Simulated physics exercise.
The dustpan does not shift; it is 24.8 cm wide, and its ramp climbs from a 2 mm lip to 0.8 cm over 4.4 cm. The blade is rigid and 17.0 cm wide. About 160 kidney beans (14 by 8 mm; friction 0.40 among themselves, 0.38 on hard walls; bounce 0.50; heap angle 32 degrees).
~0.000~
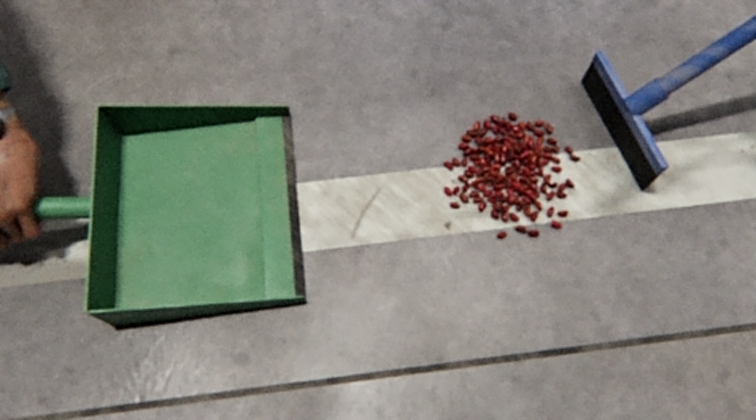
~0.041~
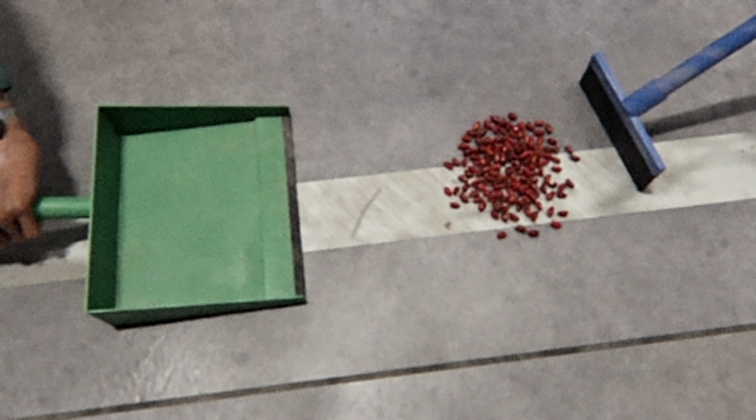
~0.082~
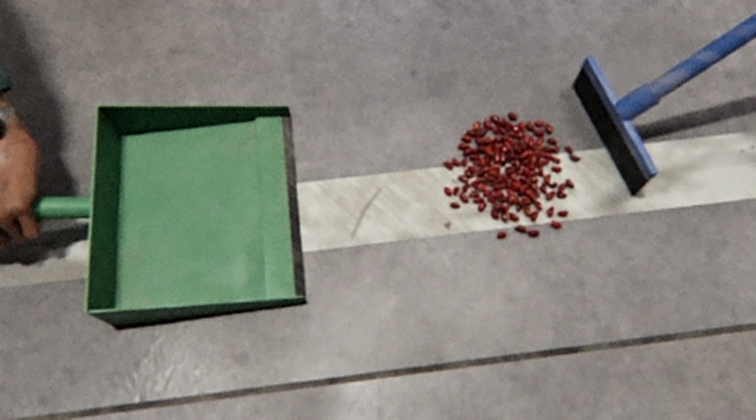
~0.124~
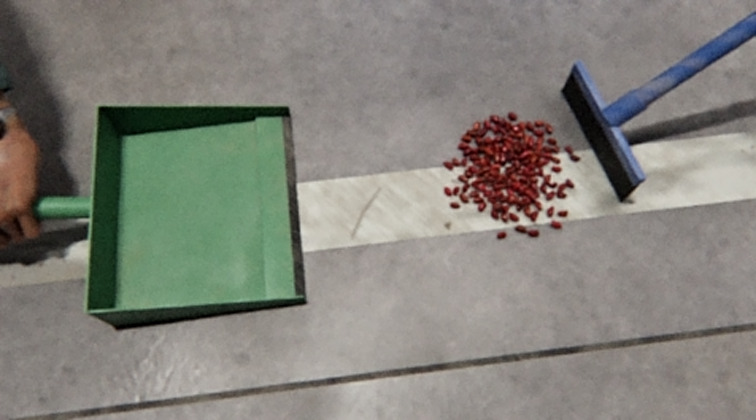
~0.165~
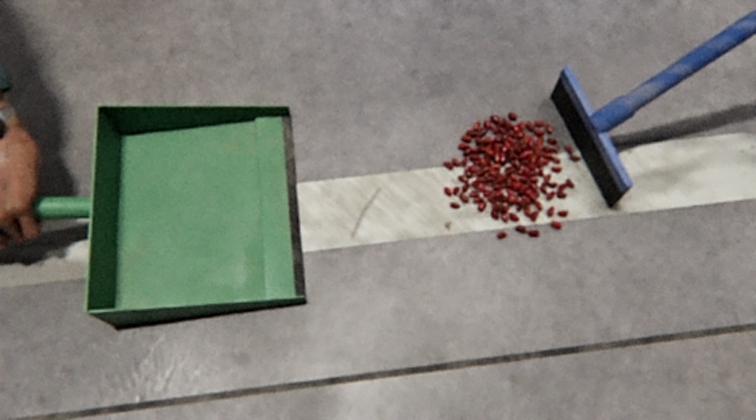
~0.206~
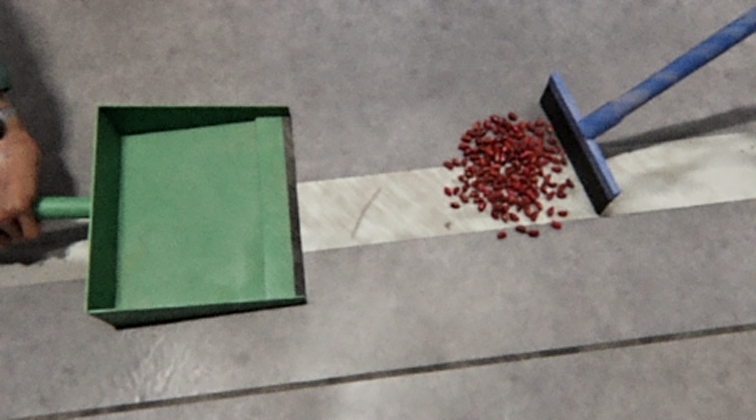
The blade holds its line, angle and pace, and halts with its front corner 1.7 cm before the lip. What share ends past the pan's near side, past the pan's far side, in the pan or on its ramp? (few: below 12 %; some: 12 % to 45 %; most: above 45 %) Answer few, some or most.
Near side: Some, far side: Few, pan: Some.
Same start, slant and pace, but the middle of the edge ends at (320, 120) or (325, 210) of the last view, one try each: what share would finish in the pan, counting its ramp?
Some 5 and 25 per cent.
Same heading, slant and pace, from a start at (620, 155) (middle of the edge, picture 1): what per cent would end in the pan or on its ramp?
About 15 per cent.
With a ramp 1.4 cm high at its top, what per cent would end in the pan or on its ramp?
In that case some 20 per cent.
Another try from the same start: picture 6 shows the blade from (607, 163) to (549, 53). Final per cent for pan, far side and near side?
Pan 0, far 5, near 0.
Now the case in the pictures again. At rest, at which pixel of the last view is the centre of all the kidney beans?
Around (309, 263).
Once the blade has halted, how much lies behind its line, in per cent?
About 25 per cent.
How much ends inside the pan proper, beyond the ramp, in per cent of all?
Some 0 per cent.
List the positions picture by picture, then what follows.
In the first frame, blade from (660, 169) to (597, 59), moved 0.0 cm, 0 of the pieces shifted so far; middle of the pieces at (511, 170); pan at (192, 215).
In the second frame, blade from (658, 171) to (595, 60), moved 0.4 cm, 0 of the pieces shifted so far; middle of the pieces at (511, 170).
In the third frame, blade from (650, 175) to (588, 64), moved 1.4 cm, 0 of the pieces shifted so far; middle of the pieces at (511, 170).
In the fourth frame, blade from (638, 181) to (576, 69), moved 3.2 cm, 0 of the pieces shifted so far; middle of the pieces at (511, 170).
In the fifth frame, blade from (626, 188) to (565, 75), moved 4.9 cm, 0 of the pieces shifted so far; middle of the pieces at (511, 170).
In the sixth frame, blade from (613, 194) to (553, 80), moved 6.7 cm, 2 of the pieces shifted so far; middle of the pieces at (511, 170); pan at (192, 215). The blade's pace is about 0.43 m/s, heading 21 degrees towards the viewer's side.
After 0.58 s, middle of the blade 20 cm from the lip; 0 % over the lip, far side 0 %, near side 5 %.
After 0.83 s, middle of the blade 9 cm from the lip; 0 % over the lip, far side 0 %, near side 15 %.
After 1.18 s, middle of the blade 3 cm from the lip; 25 % over the lip, far side 0 %, near side 25 %.
By 2.6 s all is still; near side 25 %, far side 0 %, pan 25 %, in front of the lip or behind the blade 50 %.
